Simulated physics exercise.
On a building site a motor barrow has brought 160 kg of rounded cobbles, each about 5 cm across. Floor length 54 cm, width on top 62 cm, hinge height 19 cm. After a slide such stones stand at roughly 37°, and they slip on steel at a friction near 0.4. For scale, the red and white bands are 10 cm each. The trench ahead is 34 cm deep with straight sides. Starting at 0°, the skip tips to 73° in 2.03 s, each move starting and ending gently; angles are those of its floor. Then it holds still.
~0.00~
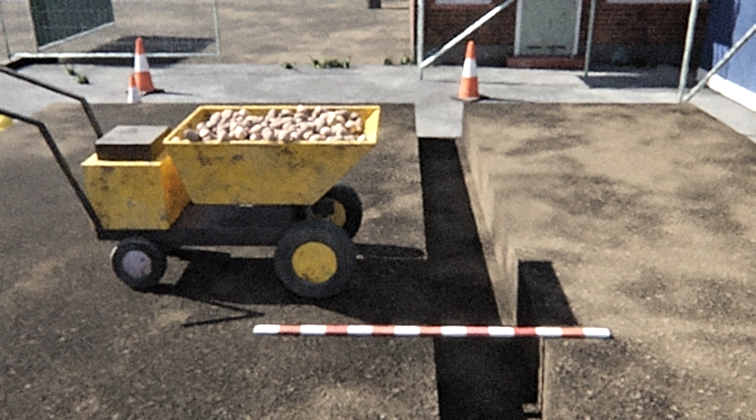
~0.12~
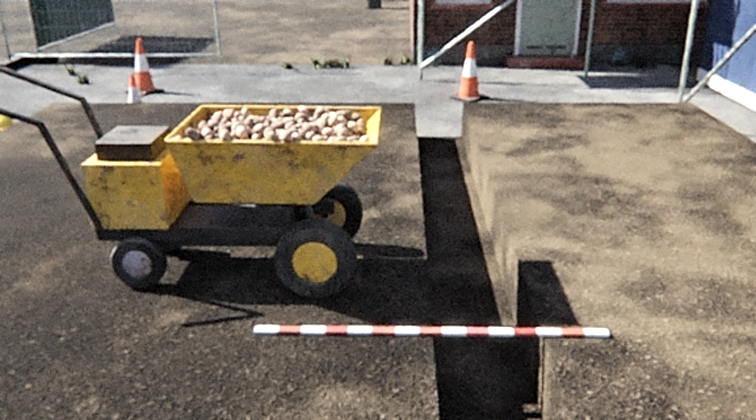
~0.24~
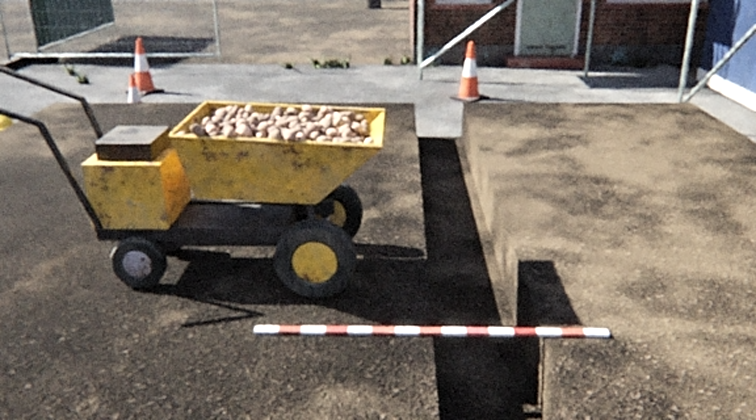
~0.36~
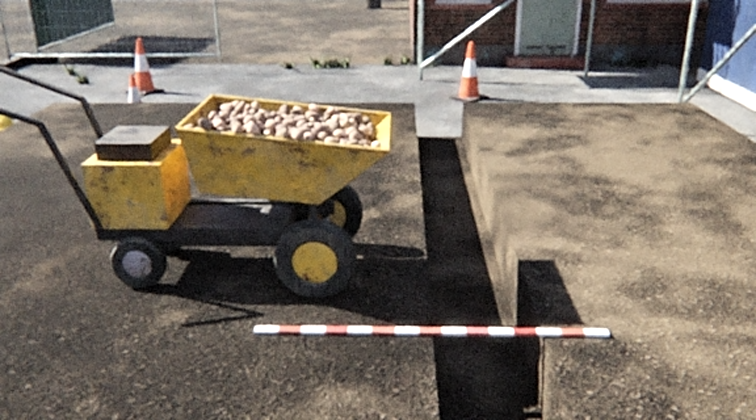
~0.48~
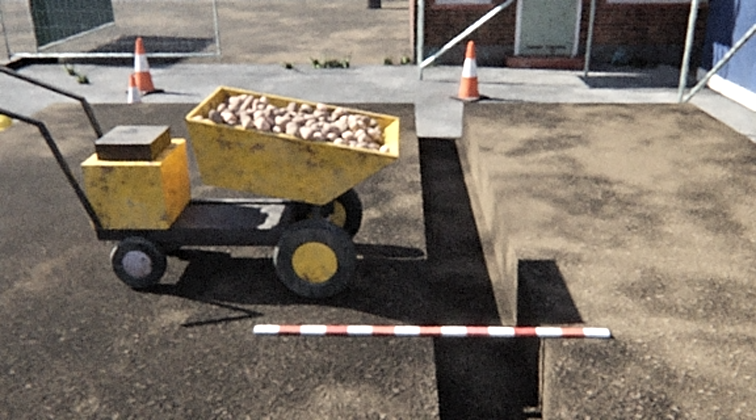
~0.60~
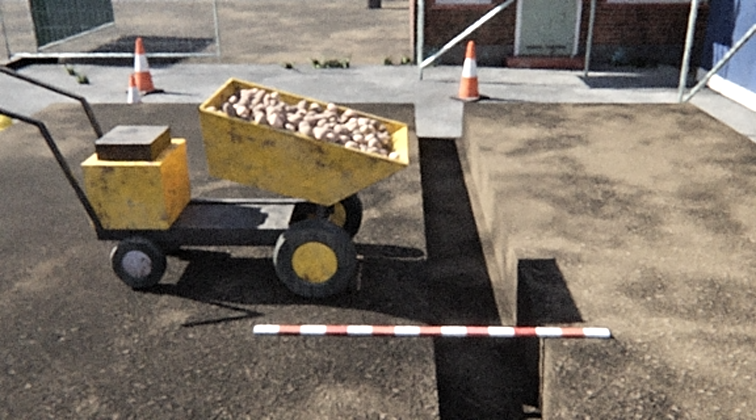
Yellow motor barrow standing beside a narrow trench, its skip of rounded cobbles slowly tilting forward to the right.
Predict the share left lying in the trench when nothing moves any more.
Some 100 per cent of it.
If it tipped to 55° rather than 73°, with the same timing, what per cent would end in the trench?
It would be near 75 per cent.
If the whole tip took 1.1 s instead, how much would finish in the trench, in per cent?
It would be near 100 per cent.
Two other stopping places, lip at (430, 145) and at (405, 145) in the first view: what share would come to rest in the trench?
First some 55, then 85 per cent.
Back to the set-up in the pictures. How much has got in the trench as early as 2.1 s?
Some 75 per cent.
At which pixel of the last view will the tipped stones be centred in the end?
Their middle is at about (480, 312).
After 1.5 s the floor is at 61°; 94 % in the skip, 6 % in the trench; the foremost stones are at (485, 269).
After 2.1 s the floor is at 73°; 26 % in the skip, 74 % in the trench; the foremost stones are at (518, 296).
After 2.5 s the floor is at 73°; 6 % in the skip, 94 % in the trench; the foremost stones are at (516, 279).
After 4.4 s the floor is at 73°; 0 % in the skip, 100 % in the trench; the foremost stones are at (518, 291).
